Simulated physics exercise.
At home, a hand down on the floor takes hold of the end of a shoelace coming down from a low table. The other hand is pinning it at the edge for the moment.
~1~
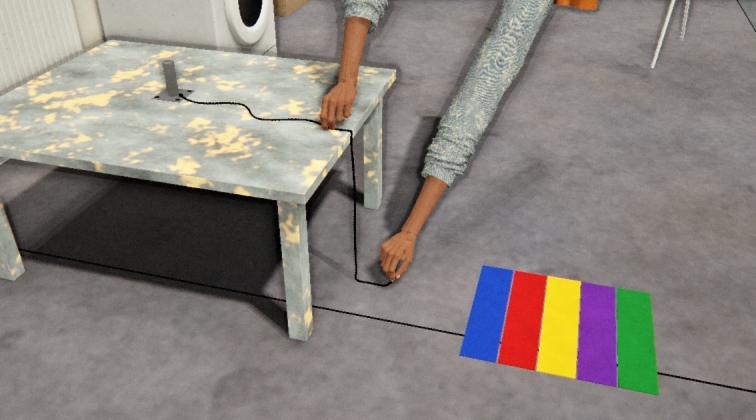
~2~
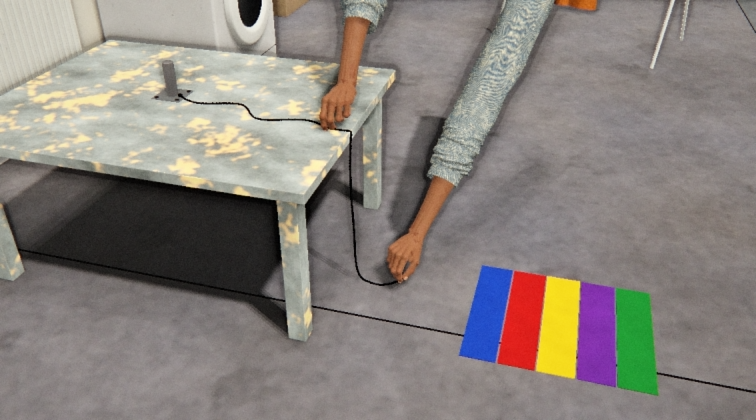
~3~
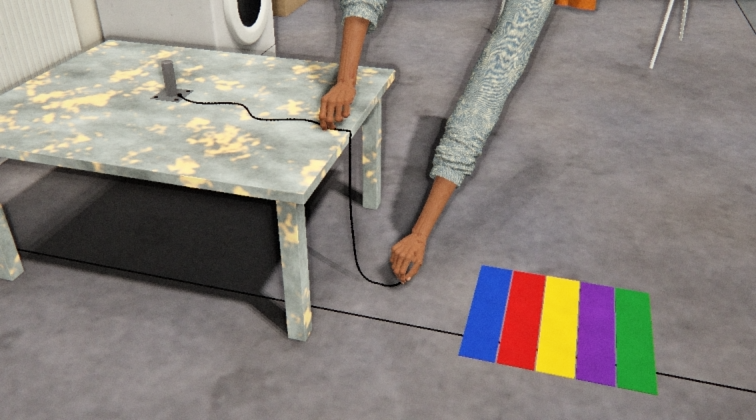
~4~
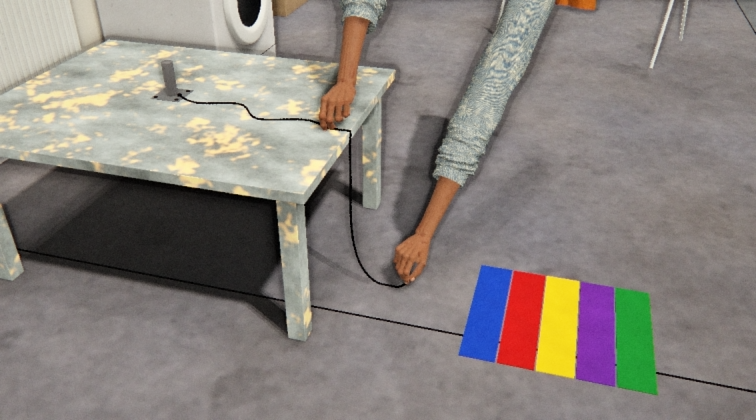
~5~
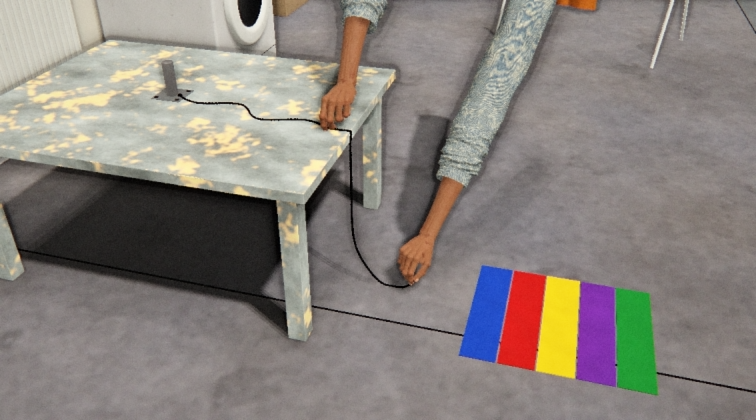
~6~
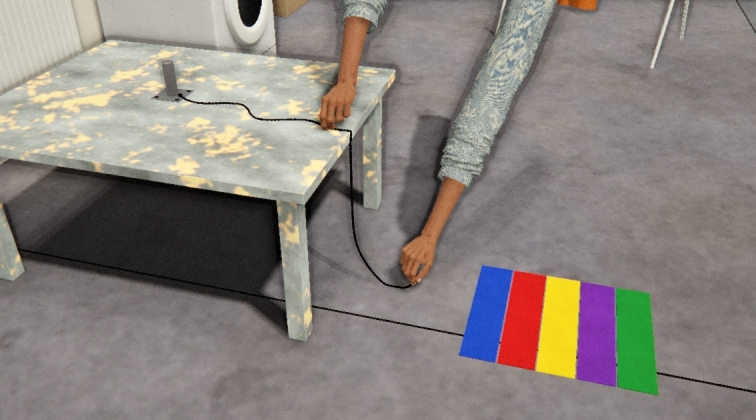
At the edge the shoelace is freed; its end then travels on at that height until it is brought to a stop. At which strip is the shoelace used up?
At the red one.
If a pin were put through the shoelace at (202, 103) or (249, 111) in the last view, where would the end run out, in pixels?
Roughly (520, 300), then roughly (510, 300).
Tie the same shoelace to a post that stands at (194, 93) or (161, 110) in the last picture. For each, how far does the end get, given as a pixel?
Try by try, around (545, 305) and (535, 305).
Soon after, end near (466, 290); short of the strips.
Then, end near (502, 296); over blue.
At full stretch, end near (523, 300); over red. It gets as far as the red strip.
